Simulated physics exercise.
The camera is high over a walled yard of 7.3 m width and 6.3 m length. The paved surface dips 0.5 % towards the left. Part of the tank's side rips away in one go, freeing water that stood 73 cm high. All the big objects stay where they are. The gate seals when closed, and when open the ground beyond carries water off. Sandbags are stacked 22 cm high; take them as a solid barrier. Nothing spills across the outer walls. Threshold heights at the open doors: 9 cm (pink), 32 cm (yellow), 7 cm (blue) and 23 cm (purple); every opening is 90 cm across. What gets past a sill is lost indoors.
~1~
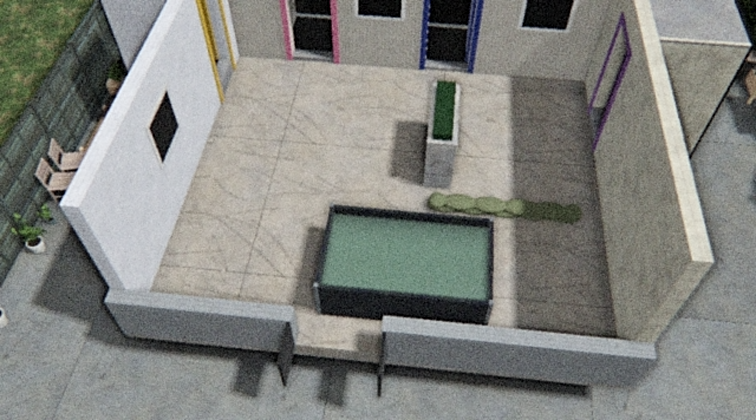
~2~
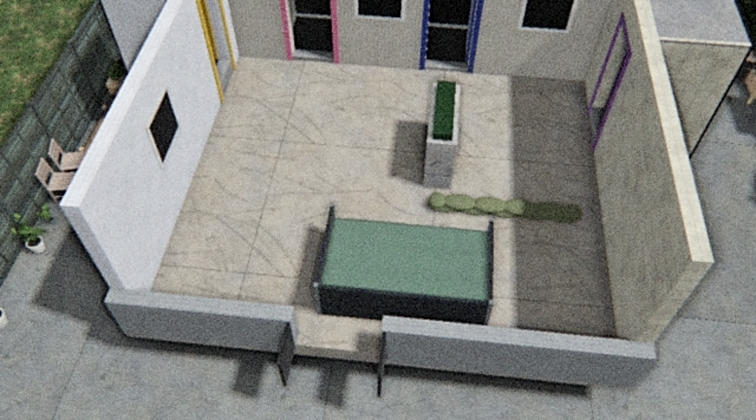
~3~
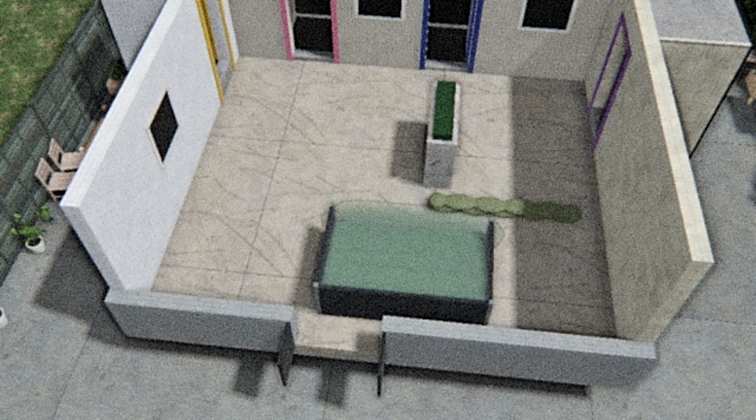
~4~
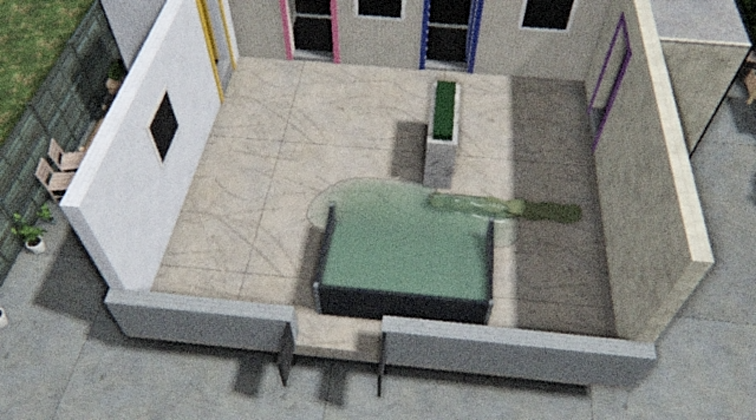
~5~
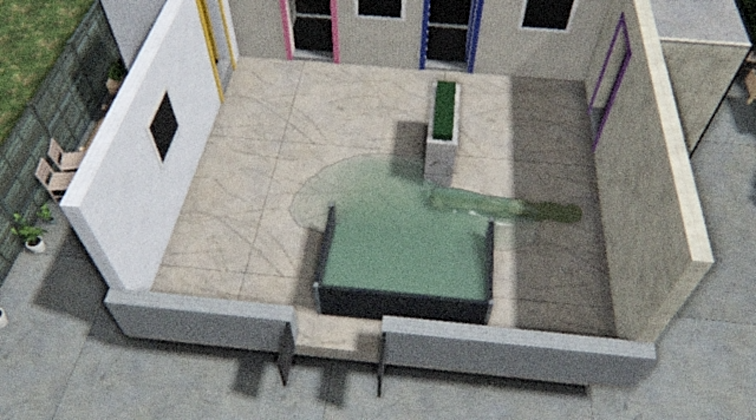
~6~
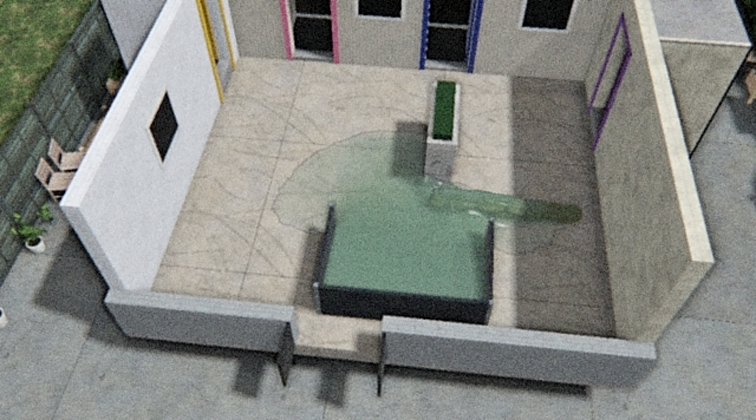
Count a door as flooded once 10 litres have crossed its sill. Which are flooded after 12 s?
Door by door: At the pink door it goes over the limit; at the yellow door it keeps below the limit; at the blue door it exceeds the limit; at the purple door it keeps below the limit.
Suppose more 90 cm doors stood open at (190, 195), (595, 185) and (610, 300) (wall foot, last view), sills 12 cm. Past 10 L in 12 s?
In turn: Below, below, under.
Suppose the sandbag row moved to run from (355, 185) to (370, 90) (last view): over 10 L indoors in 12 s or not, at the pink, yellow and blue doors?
Then: Pink below, yellow below, blue past it.
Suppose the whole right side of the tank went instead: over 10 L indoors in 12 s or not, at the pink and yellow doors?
Then: Pink below, yellow below.
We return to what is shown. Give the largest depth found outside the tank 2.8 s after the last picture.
Up to some 32 cm.
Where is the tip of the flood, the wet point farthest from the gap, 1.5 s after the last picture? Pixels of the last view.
Around (272, 59).
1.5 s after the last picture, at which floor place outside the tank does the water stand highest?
At about (388, 73).
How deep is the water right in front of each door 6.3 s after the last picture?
Depths in cm: Pink 7, yellow 8, blue 7, purple 6.
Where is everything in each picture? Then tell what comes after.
Still water, 73 cm deep, in the tank at (407, 255), in the first picture.
The front is at a hidden place, 1.4 m from the gap on the tank's far side; 0.6 m2 of floor is under water; 73 cm left at the back of the tank, in the second picture.
The front is at (497, 232), 1.5 m from the gap on the tank's far side; 1.9 m2 of floor is under water; 70 cm left at the back of the tank, in the third picture.
Water pours out on the tank's far side and has run 1.9 m, to (511, 219); typically 14 cm deep outside, 62 cm at the tank's back, in the fourth picture.
The front is at (536, 221), 2.3 m from the gap on the tank's far side; 5.2 m2 of floor is under water; 61 cm left at the back of the tank, in the fifth picture.
The front is at (560, 224), 2.7 m from the gap on the tank's far side; 6.9 m2 of floor is under water; 55 cm left at the back of the tank, in the sixth picture.
Then, 0.7 s after the last picture water covers 40 % of the floor and is deepest (42 cm) near (449, 214); pink door not reached, yellow door not reached, blue door 6 cm at the sill, 1 L in, purple door not reached.
Then, 1.5 s after the last picture water covers 65 % of the floor and is deepest (31 cm) near (388, 73); pink door 23 cm at the sill, 10 L in, yellow door not reached, blue door 16 cm at the sill, 24 L in, purple door 5 cm at the sill, 0 L in.
Then, 2.8 s after the last picture water covers 70 % of the floor and is deepest (32 cm) near (248, 57); pink door 15 cm at the sill, 71 L in, yellow door 26 cm at the sill, 0 L in, blue door 10 cm at the sill, 55 L in, purple door 6 cm at the sill, 0 L in.
Then, 6.3 s after the last picture water covers 95 % of the floor and is deepest (15 cm) near (244, 324); pink door 7 cm at the sill, 104 L in, yellow door 8 cm at the sill, 0 L in, blue door 7 cm at the sill, 62 L in, purple door 6 cm at the sill, 0 L in.
Then, 11.3 s after the last picture water covers 95 % of the floor and is deepest (13 cm) near (192, 183); pink door 5 cm at the sill, 104 L in, yellow door 9 cm at the sill, 0 L in, blue door 5 cm at the sill, 66 L in, purple door 6 cm at the sill, 0 L in.
